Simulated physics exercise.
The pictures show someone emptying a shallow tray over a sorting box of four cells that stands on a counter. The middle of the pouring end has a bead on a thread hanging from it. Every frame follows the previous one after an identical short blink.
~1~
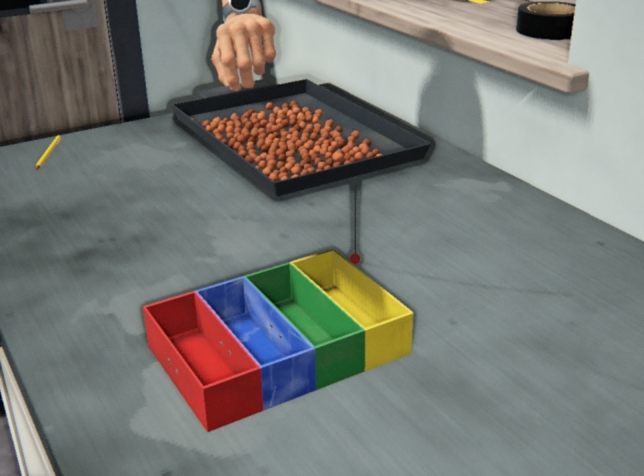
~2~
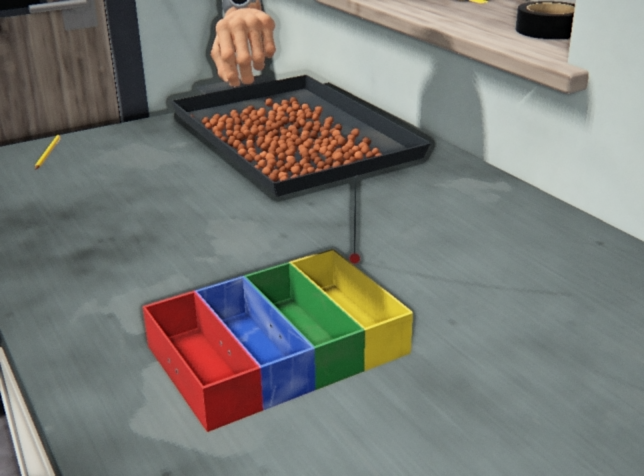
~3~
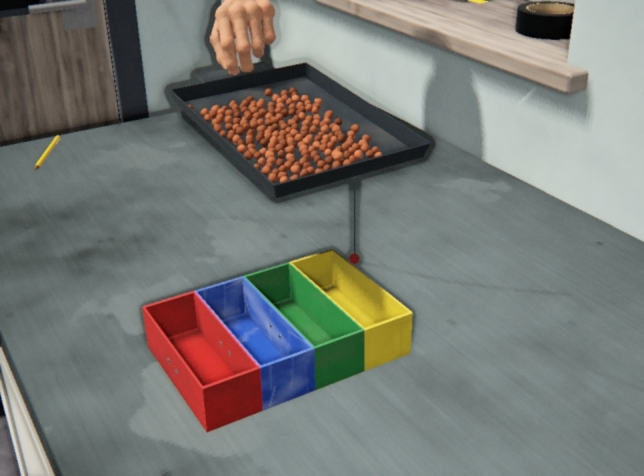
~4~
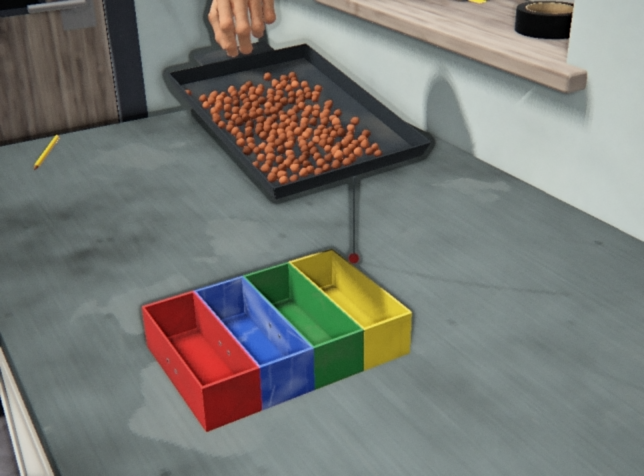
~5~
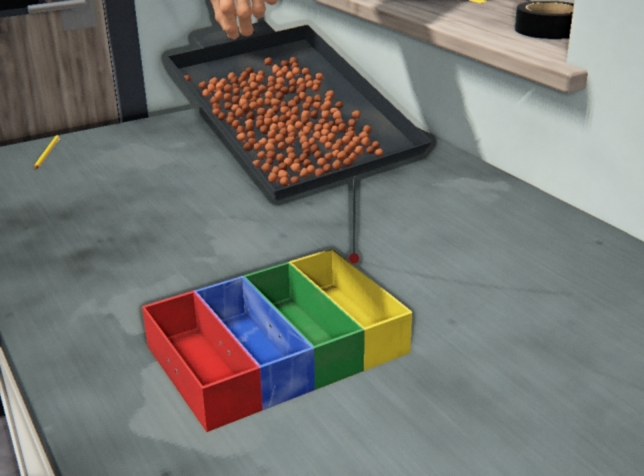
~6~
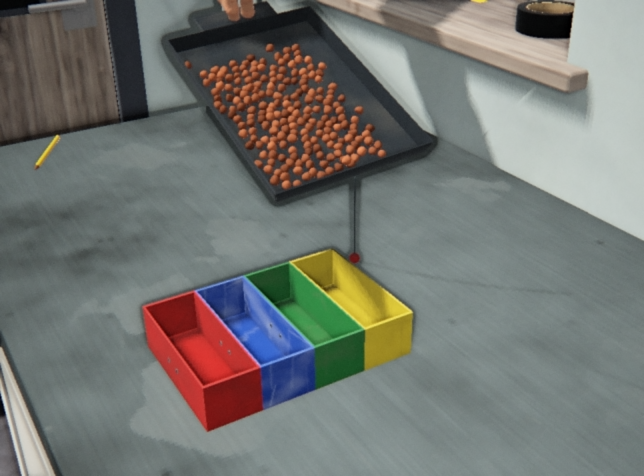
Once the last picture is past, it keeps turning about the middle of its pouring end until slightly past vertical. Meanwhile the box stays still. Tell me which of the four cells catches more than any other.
I would say the green cell.
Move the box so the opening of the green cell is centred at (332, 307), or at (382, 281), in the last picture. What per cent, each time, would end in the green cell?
First placement: Some 40 %; second placement: Some 20 %.
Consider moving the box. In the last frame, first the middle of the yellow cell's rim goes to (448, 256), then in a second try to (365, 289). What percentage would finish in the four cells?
You'd get near 70 percent first and near 90 percent next.
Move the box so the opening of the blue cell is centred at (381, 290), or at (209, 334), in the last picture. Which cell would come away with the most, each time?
In order: The red one, the cell in yellow.
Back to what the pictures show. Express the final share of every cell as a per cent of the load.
Red cell: Roughly 0; blue cell: Roughly 10; green cell: Roughly 40; yellow cell: Roughly 30.
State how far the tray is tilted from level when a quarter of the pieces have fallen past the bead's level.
Tilt: Around 95 degrees.
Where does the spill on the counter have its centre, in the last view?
(438, 340), about.
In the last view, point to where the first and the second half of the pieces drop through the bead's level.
Roughly at (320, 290) first, and then at (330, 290).
Just after the last frame, tray tipped steeply; every one on the tray.
A moment on, tray tipped past a quarter turn; roughly a quarter on the tray; roughly a quarter in the green cell; about a tenth in the yellow cell; about a tenth in the blue cell; roughly a third falling or outside the box.
Further on, tray tipped past a quarter turn; roughly half in the green cell; roughly a quarter in the yellow cell; about a tenth in the blue cell; just a few in the red cell; roughly a quarter falling or outside the box.
When it is over, tray tipped past a quarter turn; roughly half in the green cell; roughly a quarter in the yellow cell; about a tenth in the blue cell; just a few in the red cell; roughly a quarter outside the box.
